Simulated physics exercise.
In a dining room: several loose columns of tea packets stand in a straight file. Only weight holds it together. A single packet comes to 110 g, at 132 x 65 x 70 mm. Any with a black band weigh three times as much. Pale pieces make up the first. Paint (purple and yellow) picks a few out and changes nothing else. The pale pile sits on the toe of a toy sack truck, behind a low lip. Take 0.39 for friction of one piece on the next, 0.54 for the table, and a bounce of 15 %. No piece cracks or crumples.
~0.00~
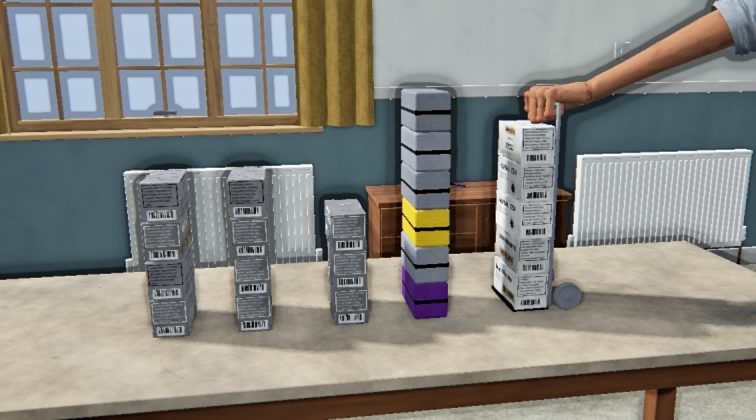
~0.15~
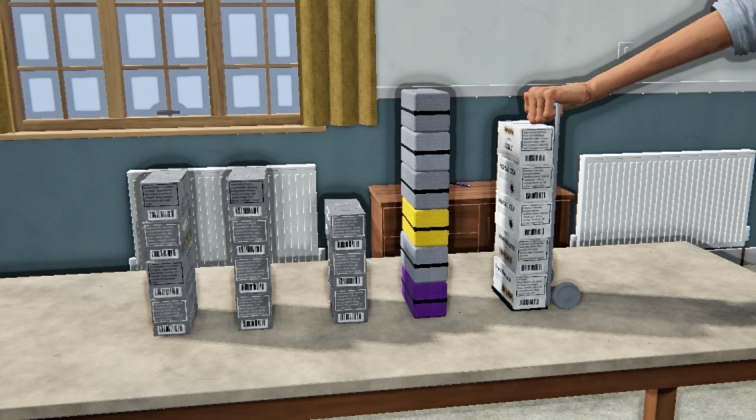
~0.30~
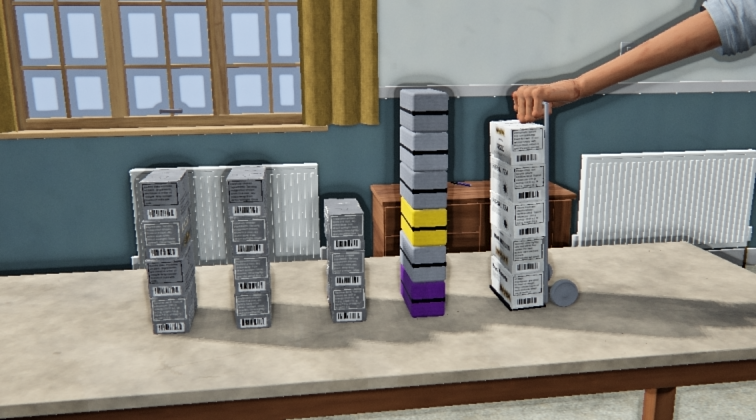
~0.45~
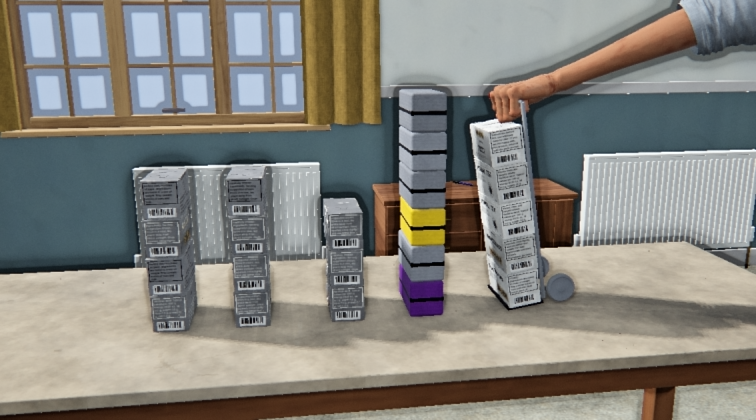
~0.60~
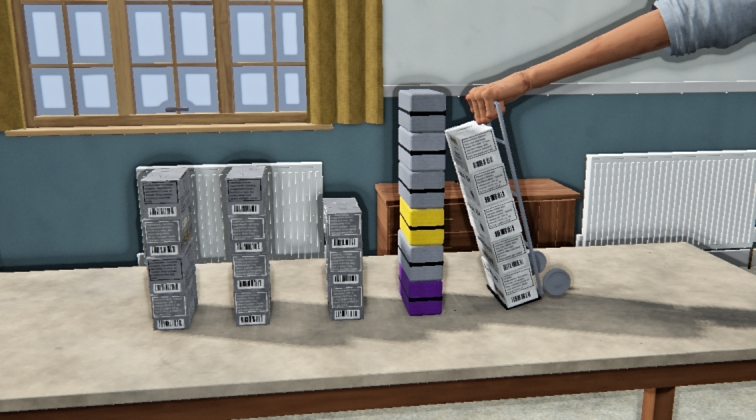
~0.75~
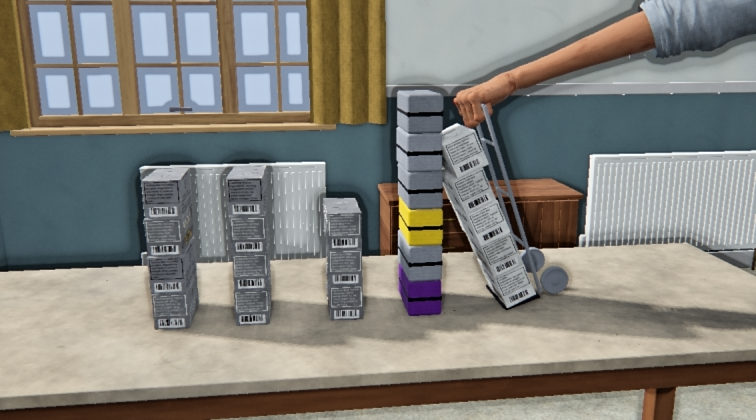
In this clip, a hand grips a toy sack truck loaded with a pale pile of packets and tilts it leftward, the pile leaning toward a taller column with yellow and purple pieces, while the other columns stay still.
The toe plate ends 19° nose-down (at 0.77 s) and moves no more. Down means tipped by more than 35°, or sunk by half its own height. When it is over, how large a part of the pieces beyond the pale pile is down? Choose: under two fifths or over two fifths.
The part is fewer than two in five.
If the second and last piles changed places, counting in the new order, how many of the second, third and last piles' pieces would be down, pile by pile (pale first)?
In that case second 4, third 3, last 0.
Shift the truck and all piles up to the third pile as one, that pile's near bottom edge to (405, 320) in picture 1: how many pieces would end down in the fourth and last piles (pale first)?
Then fourth 0, last 0.
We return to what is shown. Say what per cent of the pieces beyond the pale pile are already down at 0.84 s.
At that moment 0 per cent.
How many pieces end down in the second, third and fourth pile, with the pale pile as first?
Pieces: Second 0, third 0, fourth 0.
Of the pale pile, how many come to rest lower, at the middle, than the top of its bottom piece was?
The count is 1.
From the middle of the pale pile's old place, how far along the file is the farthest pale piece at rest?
About 12 cm.
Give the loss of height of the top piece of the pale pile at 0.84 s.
About 0 cm.
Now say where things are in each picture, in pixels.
In the first frame (places mark the middle of the side facing us; the camera moves round a little), truck frame (557, 147) 0° forward; purple packet (431, 302); yellow packet (433, 229); the rest undisturbed.
In the second frame, truck frame (556, 147) 0° forward; yellow packet (432, 229).
In the third frame, truck frame (547, 146) 3° forward; yellow packet (430, 229).
In the fourth frame, truck frame (527, 144) 9° forward, top of the pale pile leaning 9°; yellow packet (428, 228); the rest undisturbed.
In the fifth frame, truck frame (507, 144) 15° forward, top of the pale pile leaning 17°; yellow packet (427, 228); the rest undisturbed.
In the sixth frame, truck frame (496, 146) 19° forward, top of the pale pile leaning 24°; yellow packet (426, 228); purple packet (425, 299); the rest undisturbed.
After 0.84 s, 0 of the pale pile down; none of the 17 other packets down.
At rest (2.1 s), 0 of the pale pile down; none of the 17 other packets down; purple packet unmoved; yellow packet unmoved. That is 0 per cent. As the last picture would show them, middles, purple packet near (420, 287), yellow packet near (421, 220).
